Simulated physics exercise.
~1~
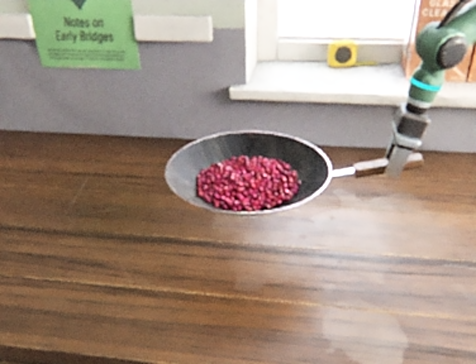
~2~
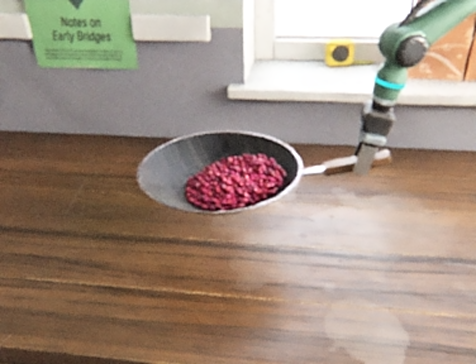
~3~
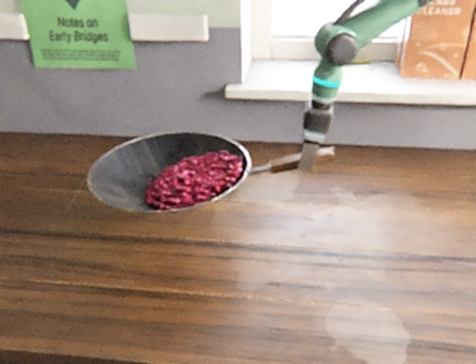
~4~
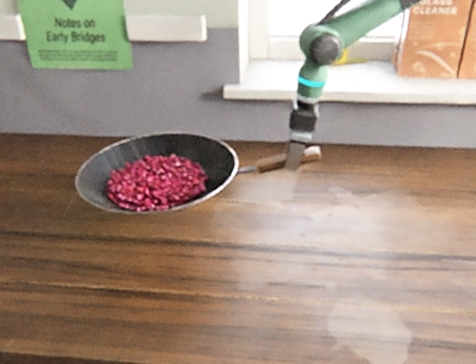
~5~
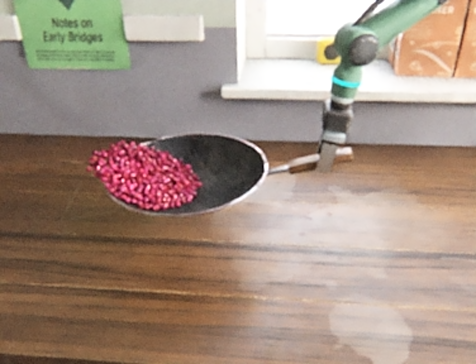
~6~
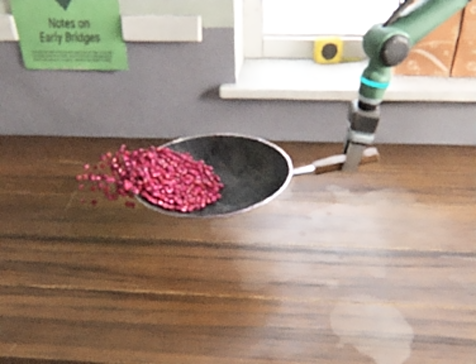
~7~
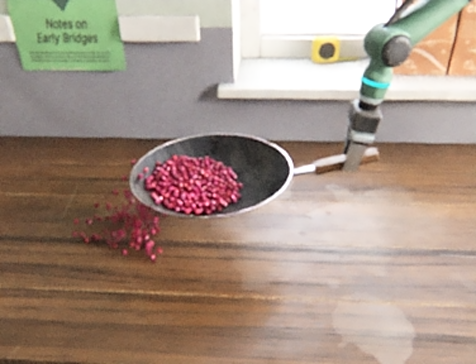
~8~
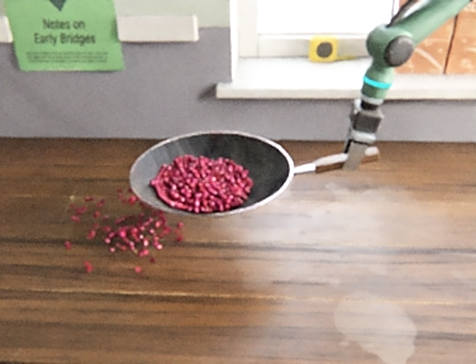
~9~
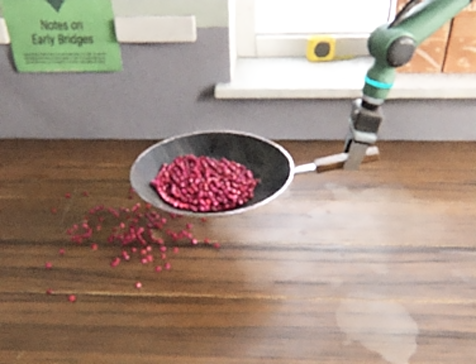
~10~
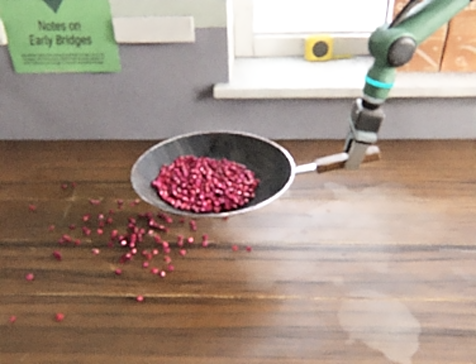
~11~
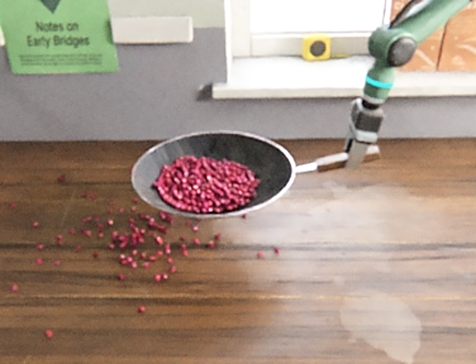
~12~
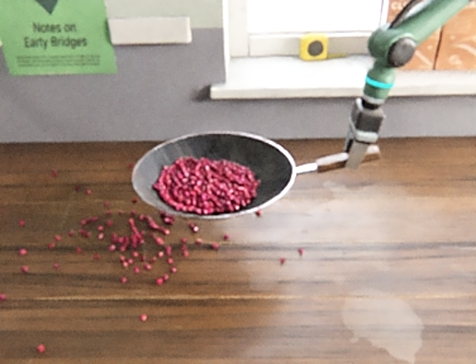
A robot arm jerks a wok left then right, spilling some red beads onto the table.
